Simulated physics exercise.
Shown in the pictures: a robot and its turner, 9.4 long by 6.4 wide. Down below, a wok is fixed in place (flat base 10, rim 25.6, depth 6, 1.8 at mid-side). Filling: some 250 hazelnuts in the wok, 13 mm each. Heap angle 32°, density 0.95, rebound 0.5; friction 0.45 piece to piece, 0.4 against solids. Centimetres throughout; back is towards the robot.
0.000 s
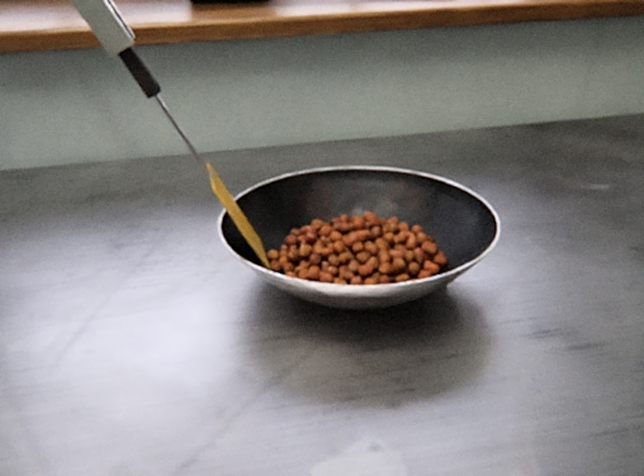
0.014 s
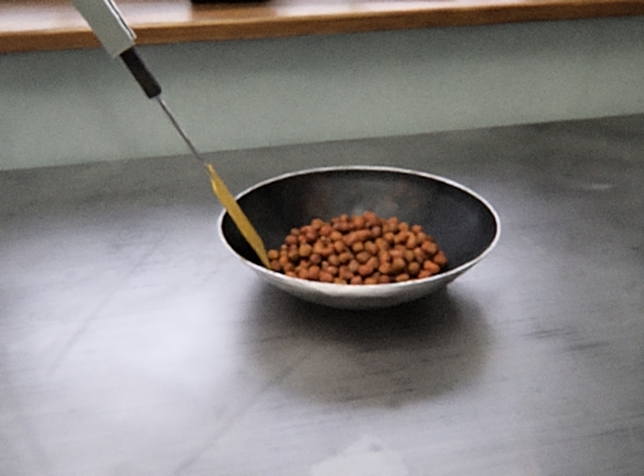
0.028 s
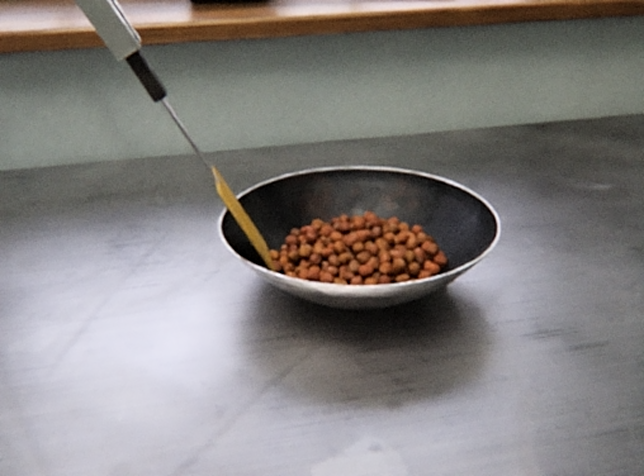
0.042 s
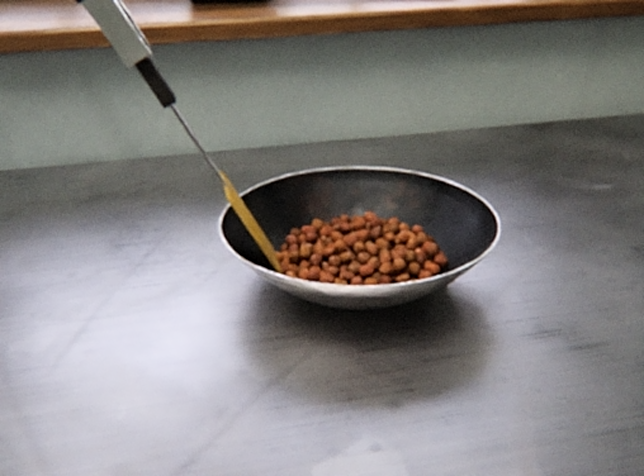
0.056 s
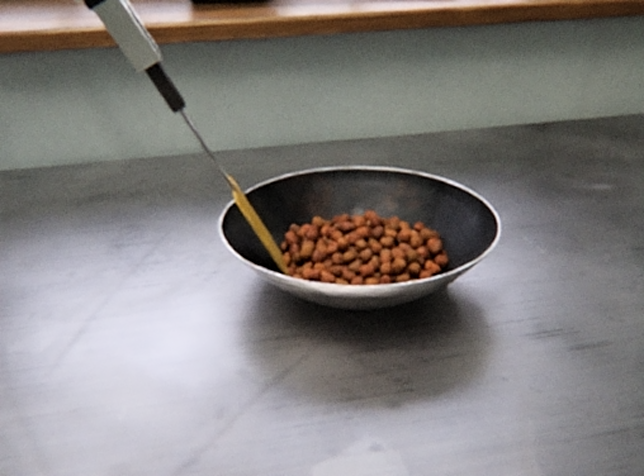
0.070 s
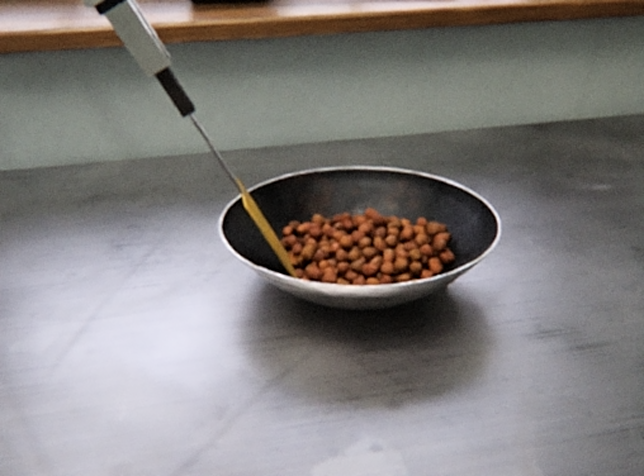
Yellow turner on a robot arm sliding rightward inside a dark wok, nudging the heap of brown hazelnuts slightly to the right.
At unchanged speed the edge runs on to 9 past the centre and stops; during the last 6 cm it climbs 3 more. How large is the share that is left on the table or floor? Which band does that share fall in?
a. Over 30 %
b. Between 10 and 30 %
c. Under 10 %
b.
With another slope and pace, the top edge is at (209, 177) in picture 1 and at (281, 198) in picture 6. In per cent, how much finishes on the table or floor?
40 per cent.
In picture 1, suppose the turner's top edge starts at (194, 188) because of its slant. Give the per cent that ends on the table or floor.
I'd estimate around 20 per cent.
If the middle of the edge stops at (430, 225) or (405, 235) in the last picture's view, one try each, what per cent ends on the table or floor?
Around 5 per cent for the first try and 0 per cent for the second.
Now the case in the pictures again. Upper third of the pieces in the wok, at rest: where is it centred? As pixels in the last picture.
Pixel position: Approx. (429, 239).
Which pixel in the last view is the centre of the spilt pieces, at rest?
At about (570, 246) in the last picture.
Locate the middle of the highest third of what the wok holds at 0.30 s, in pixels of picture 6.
About pixel (443, 217).
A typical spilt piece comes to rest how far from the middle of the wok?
Roughly 22 centimetres.
After 0.19 s, sloping 63°, highest piece 6 above the table; 248 in the wok.
After 0.30 s, sloping 63°, highest piece 8 above the table; 247 in the wok, 1 on the blade or in flight.
After 0.56 s, sloping 63°, highest piece 7 above the table; 205 in the wok, 40 on the table or floor, 3 on the blade or in flight.
After 1.61 s, sloping 63°, highest piece 6 above the table; 205 in the wok, 43 on the table or floor.
In the end, 205 in the wok, 43 on the table or floor. That is 17 % on the table or floor.
